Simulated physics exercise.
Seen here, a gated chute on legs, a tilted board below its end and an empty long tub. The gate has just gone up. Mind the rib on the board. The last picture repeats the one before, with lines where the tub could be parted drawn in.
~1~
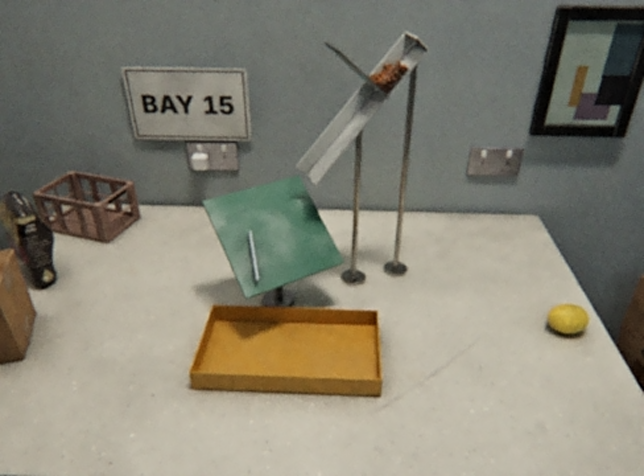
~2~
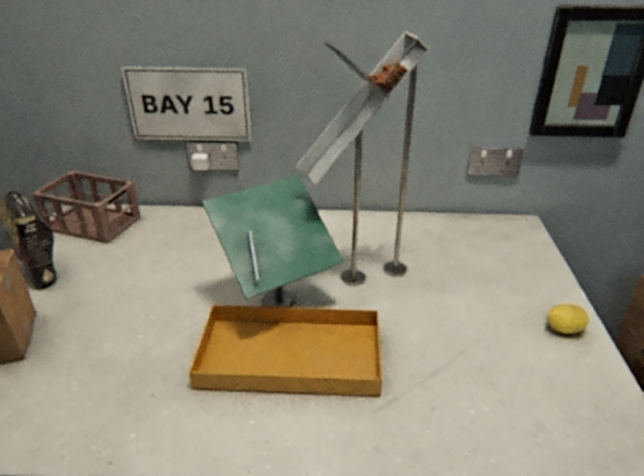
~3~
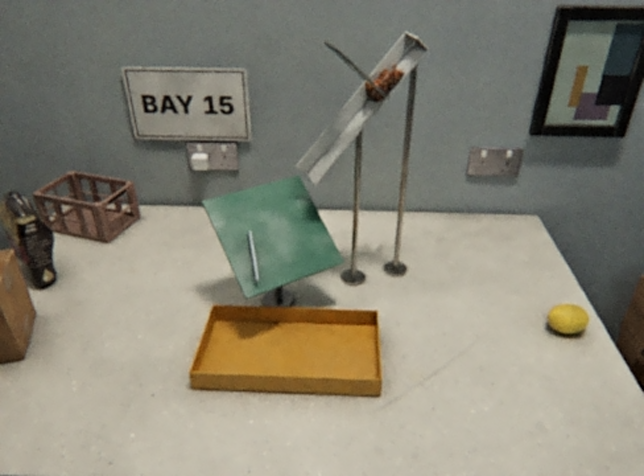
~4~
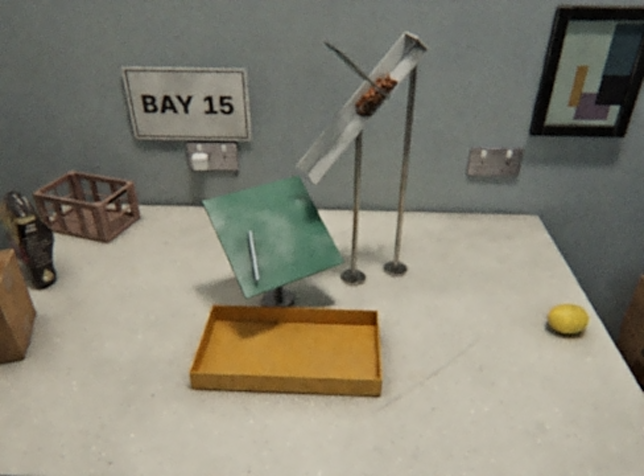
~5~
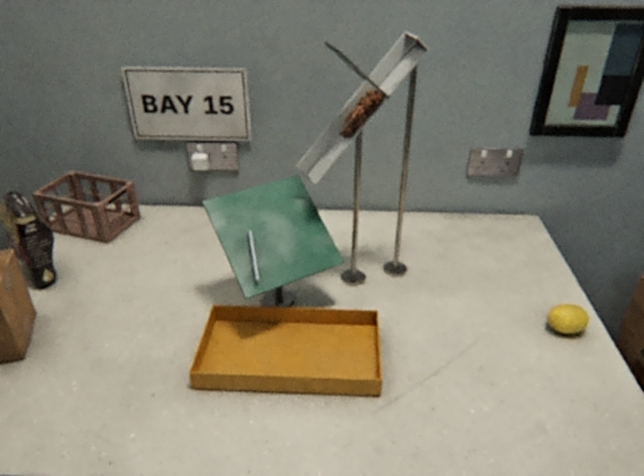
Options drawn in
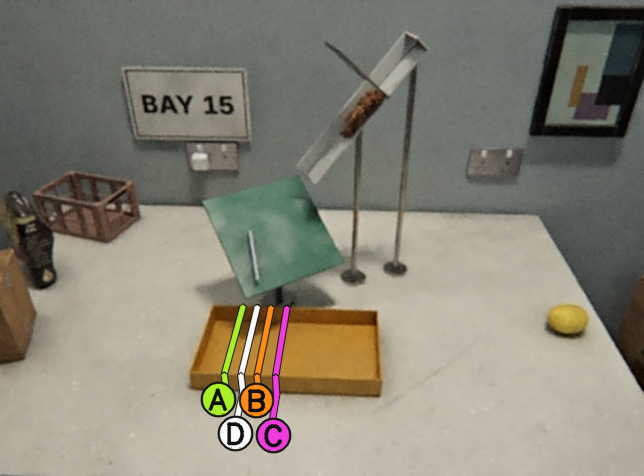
A clump of small reddish-brown pieces sits near the top of a steep, clear chute on legs, then slides down and left along it, stretching out as it reaches about midway. Below, the tilted green board with its pale rib and the empty orange-brown tray stay still.
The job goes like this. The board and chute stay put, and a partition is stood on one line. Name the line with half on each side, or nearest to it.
C works best here.
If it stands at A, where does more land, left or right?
More lands on the right.
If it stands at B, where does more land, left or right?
Right.
On the marked copy, line A crosses the front rim at (224, 373); line B crosses the front rim at (257, 375); line C crosses the front rim at (275, 375); line D crosses the front rim at (241, 374).
With A, of what is caught, a stray few on the left of the divider, nearly all on the right.
With B, of what is caught, a stray few on the left of the divider, nearly all on the right.
With C, of what is caught, about half on the left of the divider, about half on the right.
With D, of what is caught, a stray few on the left of the divider, nearly all on the right.
